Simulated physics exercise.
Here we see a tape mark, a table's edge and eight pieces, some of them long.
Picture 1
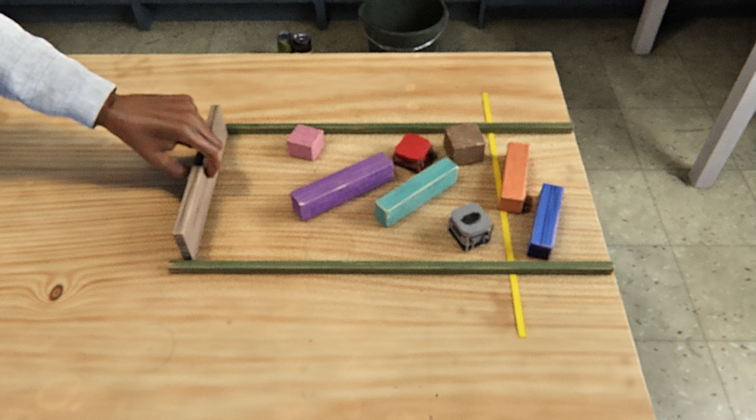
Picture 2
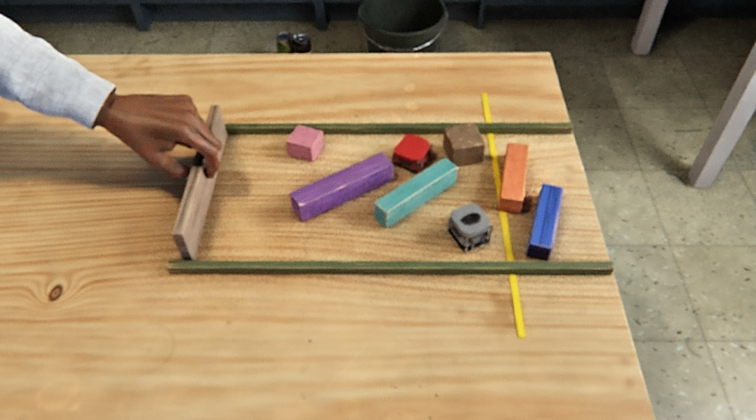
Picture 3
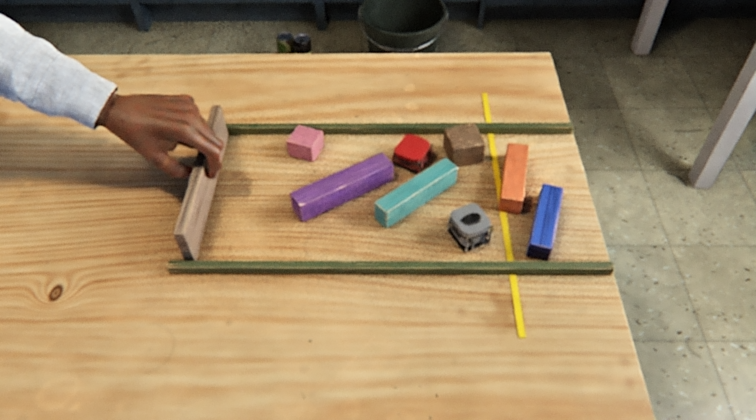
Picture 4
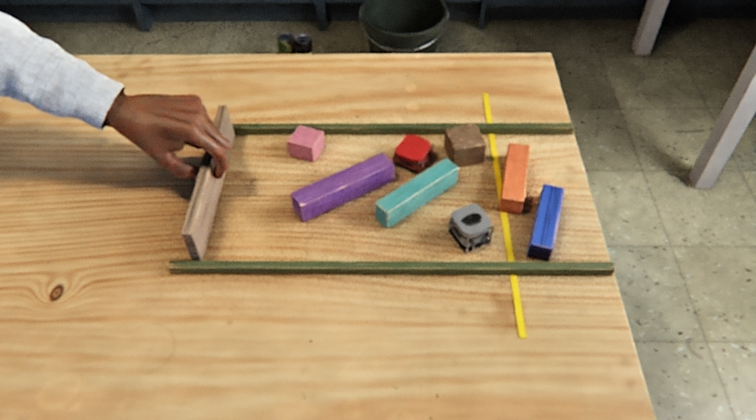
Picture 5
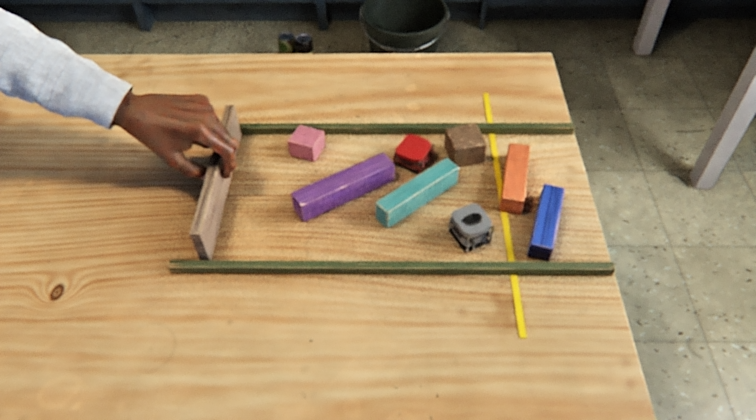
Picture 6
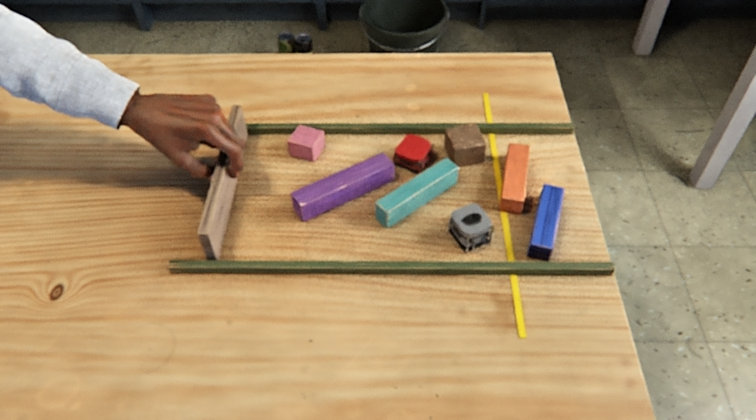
On a wooden table between two green rails, a hand holds an upright board left of scattered coloured blocks and bars, some near a yellow tape line; the board stays nearly still, then slides slightly right without touching them.
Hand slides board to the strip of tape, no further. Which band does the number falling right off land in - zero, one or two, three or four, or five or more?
The count of pieces that drop is nil, then.
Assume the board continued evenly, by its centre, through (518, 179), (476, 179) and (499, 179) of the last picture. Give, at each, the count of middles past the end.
That makes 3, 0, 0.
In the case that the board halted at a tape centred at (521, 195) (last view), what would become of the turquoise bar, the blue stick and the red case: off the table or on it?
Here the turquoise bar remains in place while the blue stick drops down and the red case remains in place.
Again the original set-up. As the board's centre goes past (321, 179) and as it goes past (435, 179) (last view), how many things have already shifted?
3 at one spot and 7 at the other.
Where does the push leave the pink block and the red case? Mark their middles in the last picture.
About (508, 140), and about (535, 139).
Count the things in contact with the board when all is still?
In contact: 2.
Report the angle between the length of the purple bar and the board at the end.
About 15 degrees.
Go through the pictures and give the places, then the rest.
The first frame shows blue stick (546, 220); orange bar (514, 177); brown block (464, 145); board (203, 179); tape (500, 194).
The second frame shows orange bar (514, 177); board (203, 179).
The third frame shows brown block (464, 145); turquoise bar (417, 192).
The fourth frame shows blue stick (546, 221); grey case (470, 228).
The fifth frame shows orange bar (515, 178); pink block (307, 143).
The sixth frame shows blue stick (546, 221); orange bar (515, 178); brown block (465, 145); board (226, 179); tape (501, 194).
Early on, none off yet; blue stick at rest near (546, 221); orange bar at rest near (515, 178); brown block at rest near (465, 145).
A while later, none off yet; blue stick at rest near (546, 221); orange bar at rest near (515, 178); brown block travelled about its own width near (489, 144).
Finally, the number that fall off is zero.
